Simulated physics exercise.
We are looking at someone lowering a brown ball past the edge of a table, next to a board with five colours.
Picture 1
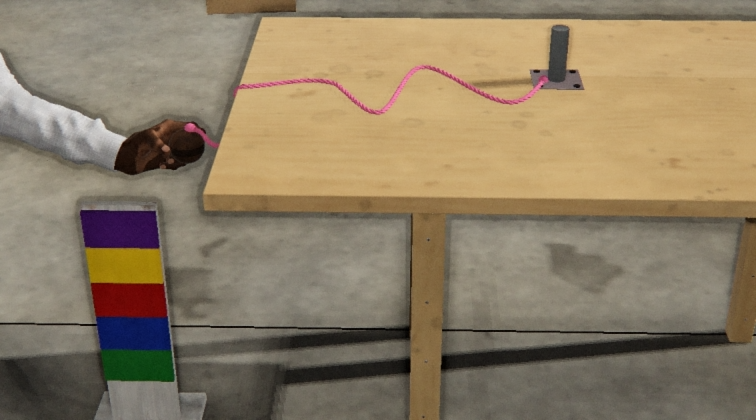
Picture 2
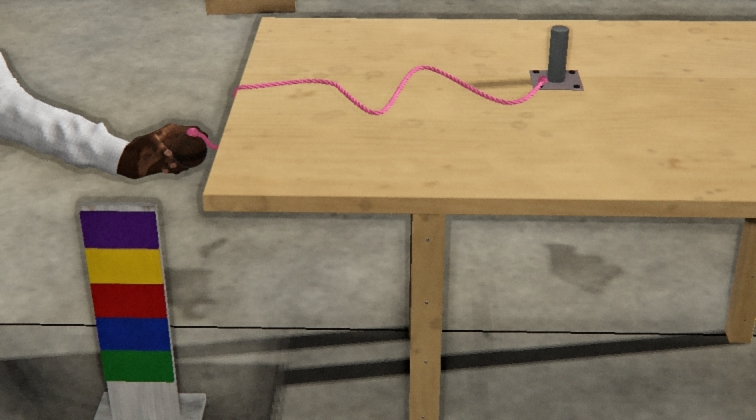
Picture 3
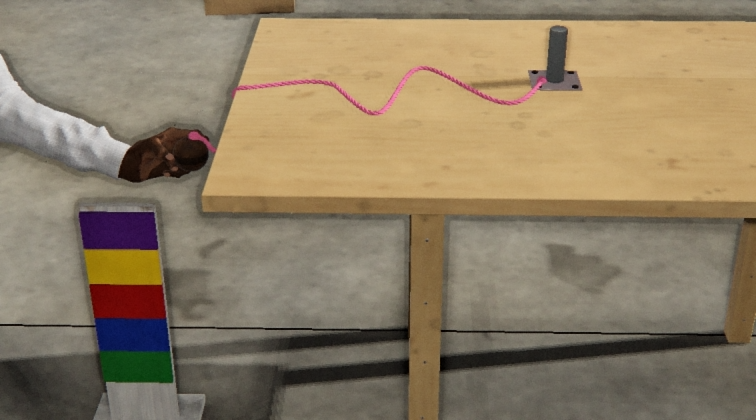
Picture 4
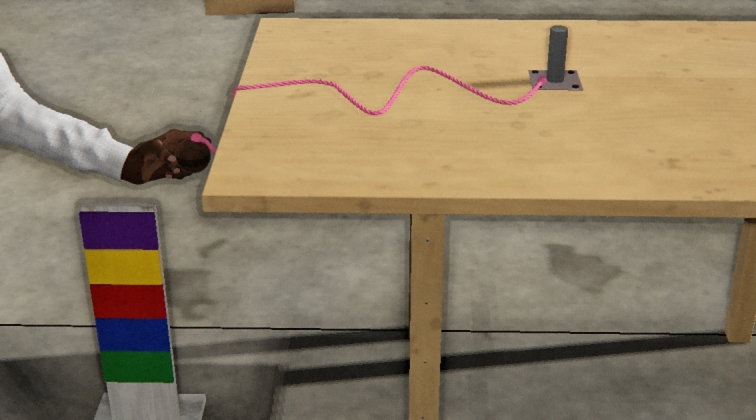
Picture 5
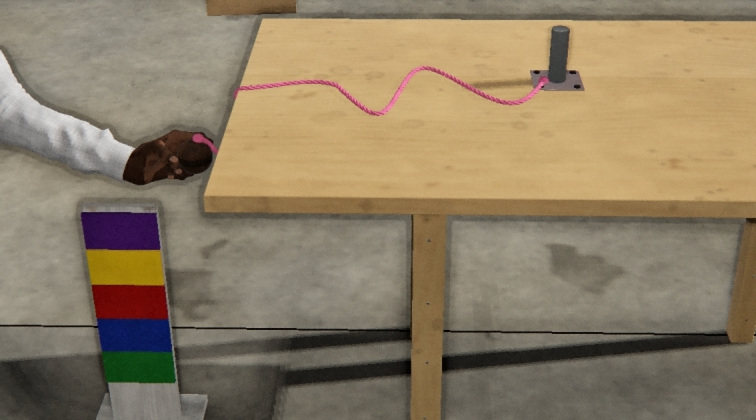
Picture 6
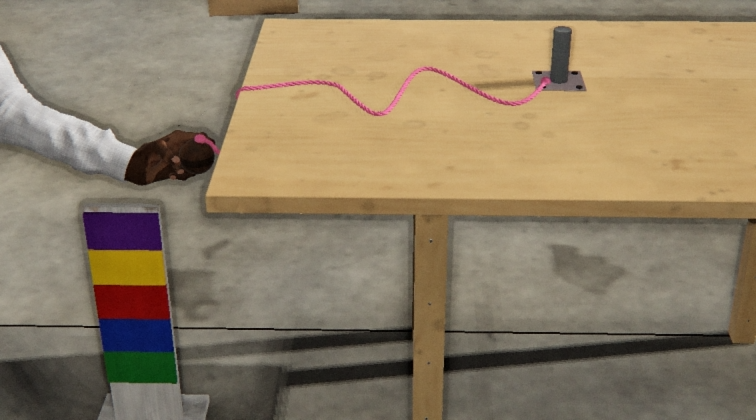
A dark-skinned hand in a white sleeve, holding the end of a pink cord at the left edge of a wooden table, shifts very slightly down and to the right, then stays nearly still. The cord lies in loose curves across the tabletop to a gray post, barely changing, beside a color-striped board.
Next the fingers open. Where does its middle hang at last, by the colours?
Its centre hangs level with the green band.
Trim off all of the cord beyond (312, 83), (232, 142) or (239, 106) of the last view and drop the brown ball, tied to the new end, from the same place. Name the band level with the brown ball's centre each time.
Taking them in turn: Purple; blue; red.
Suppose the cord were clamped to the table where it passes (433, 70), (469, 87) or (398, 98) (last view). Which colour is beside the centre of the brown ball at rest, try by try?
One after the other, red; blue; yellow.
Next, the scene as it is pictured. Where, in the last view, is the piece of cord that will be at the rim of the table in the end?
That spot is around (387, 112).
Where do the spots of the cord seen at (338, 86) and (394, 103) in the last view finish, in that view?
Near (244, 179) and (258, 92).
Soon after, ball near (268, 351); level with green.
Then, ball near (255, 355); level with green.
At rest, ball near (259, 356); level with green. Its middle rests at the green band.
